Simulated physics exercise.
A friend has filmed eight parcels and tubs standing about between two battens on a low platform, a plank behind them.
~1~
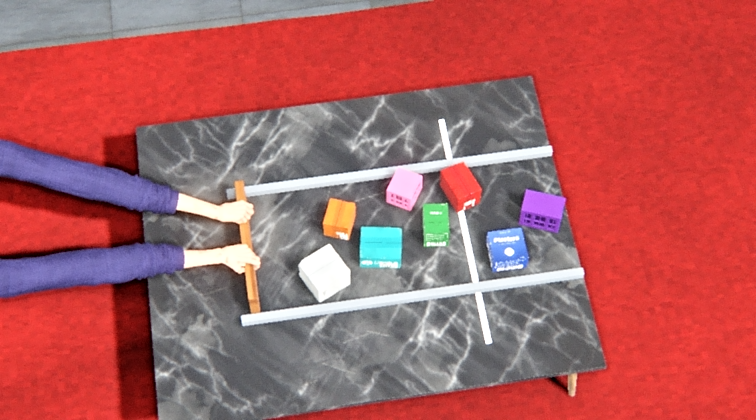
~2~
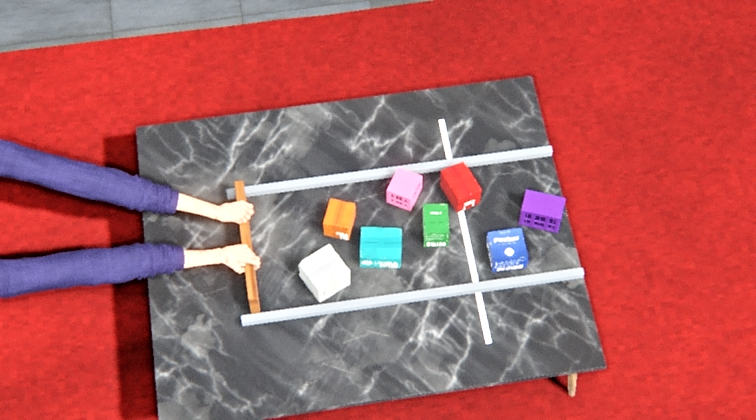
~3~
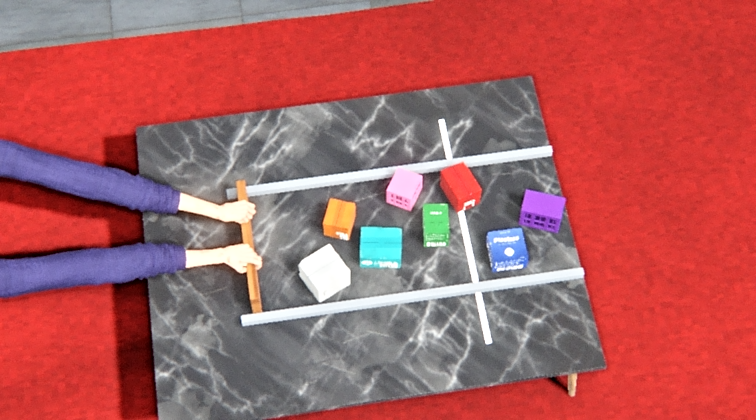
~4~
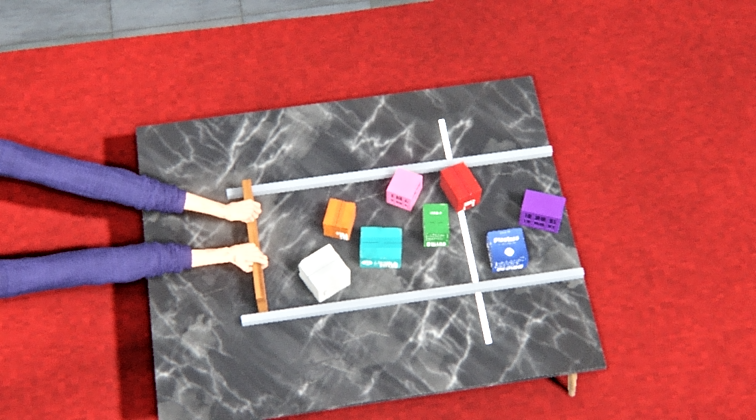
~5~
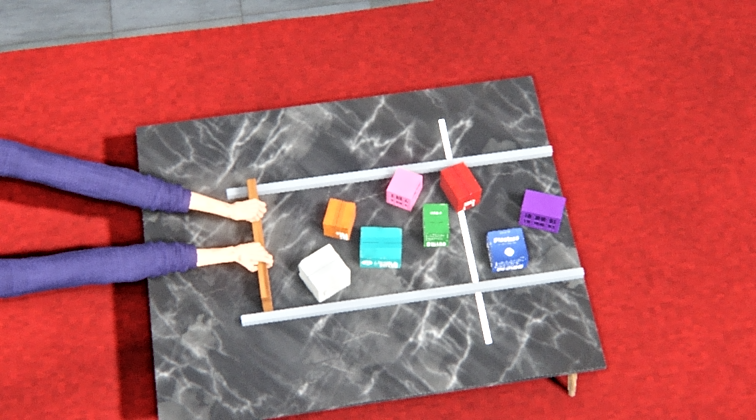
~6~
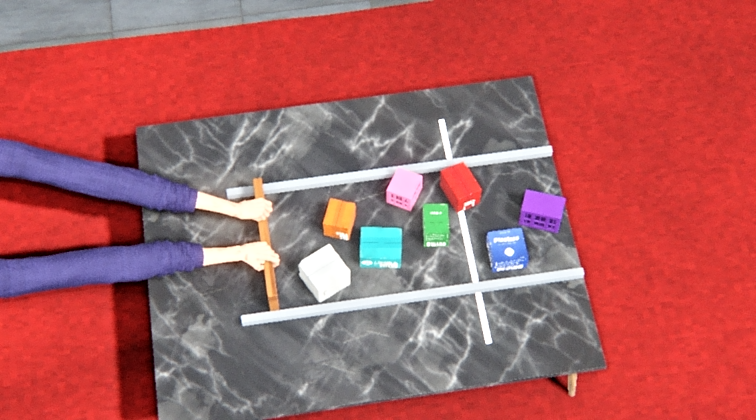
An orange-brown plank, gripped by two hands in purple sleeves, slides a short way right between two pale rails on a dark marbled platform, while the colourful boxes ahead of it, some beyond a white line, stay still.
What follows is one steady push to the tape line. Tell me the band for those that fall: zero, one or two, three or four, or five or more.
The number that fall off is zero.
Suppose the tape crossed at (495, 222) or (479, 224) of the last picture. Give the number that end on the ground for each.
The counts: 1 and 0.
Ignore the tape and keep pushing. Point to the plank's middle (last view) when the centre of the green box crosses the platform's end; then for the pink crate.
About (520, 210), and (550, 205) for the other.
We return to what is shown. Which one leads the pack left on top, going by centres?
The purple crate.
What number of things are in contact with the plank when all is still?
In contact: 3.
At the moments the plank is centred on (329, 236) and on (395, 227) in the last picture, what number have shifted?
3 and 6.
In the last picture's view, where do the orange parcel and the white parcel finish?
Near (473, 201) and (492, 261).
Early on, none off yet; purple crate at rest near (542, 211); blue box at rest near (507, 250); red parcel at rest near (460, 187).
Finally, the number that fall off is zero.
